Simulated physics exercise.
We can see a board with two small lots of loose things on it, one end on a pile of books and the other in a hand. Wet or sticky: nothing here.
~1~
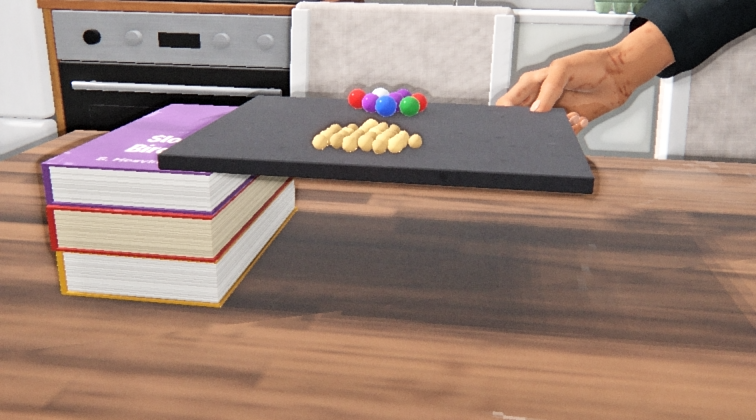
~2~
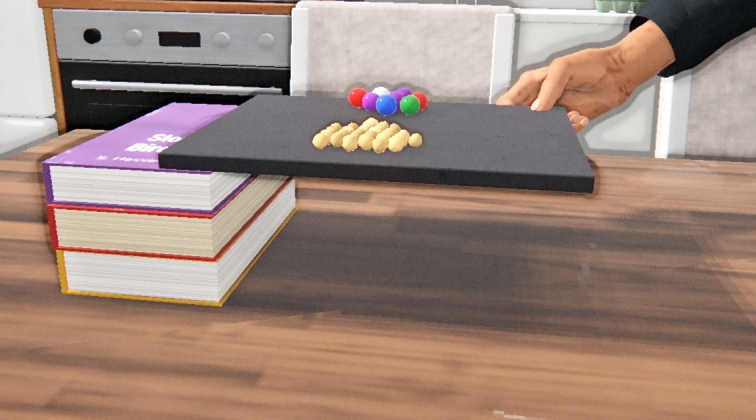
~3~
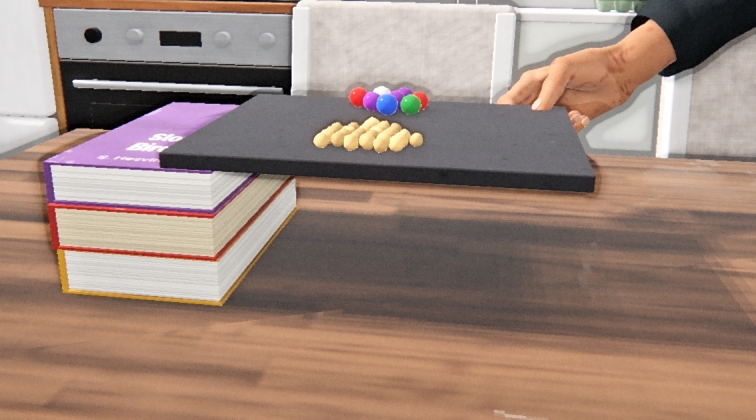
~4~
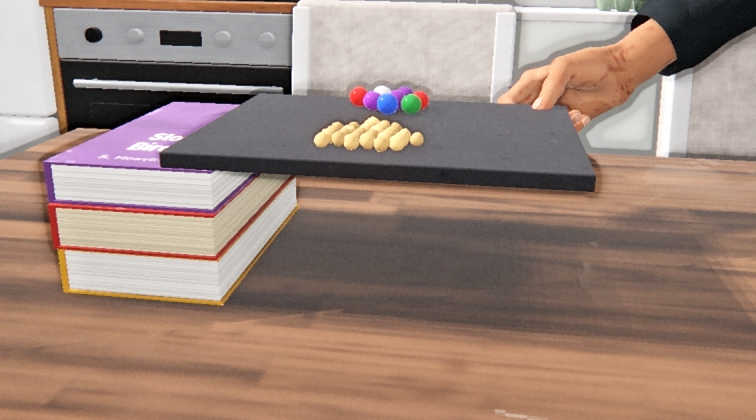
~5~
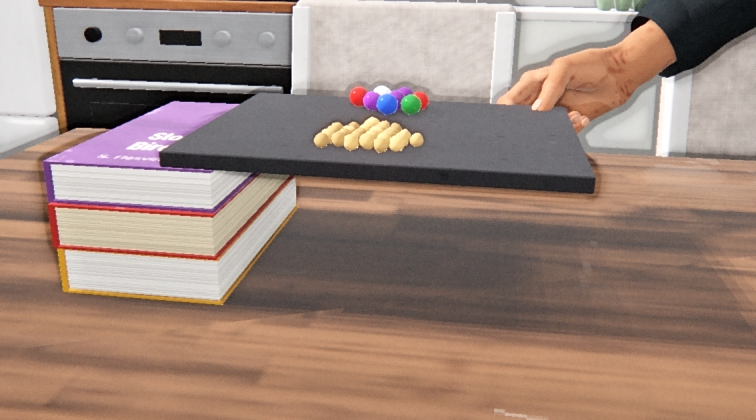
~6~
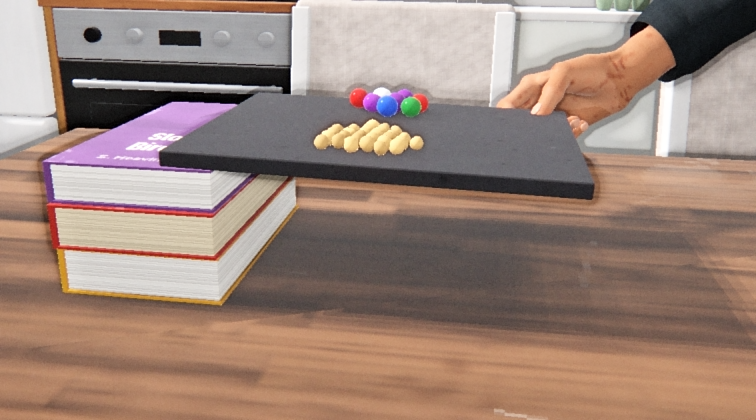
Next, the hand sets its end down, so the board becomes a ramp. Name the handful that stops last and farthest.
Farther travel: The farther-off handful.
Then, 0.40 s on from there, board sloping at 11°; front handful the whole lot still on the board; back handful the whole lot still on the board.
Then, 0.82 s on from there, board sloping at 22°; front handful the whole lot still on the board; back handful mostly less than half a board's length out.
Then, 1.33 s on from there, board resting at 24°; front handful mostly less than half a board's length out; back handful mostly one to two board lengths out.
In the end, board resting at 24°; front handful mostly less than half a board's length out; back handful mostly more than two board lengths out, near a third gone off the table; the back handful has gone farther.
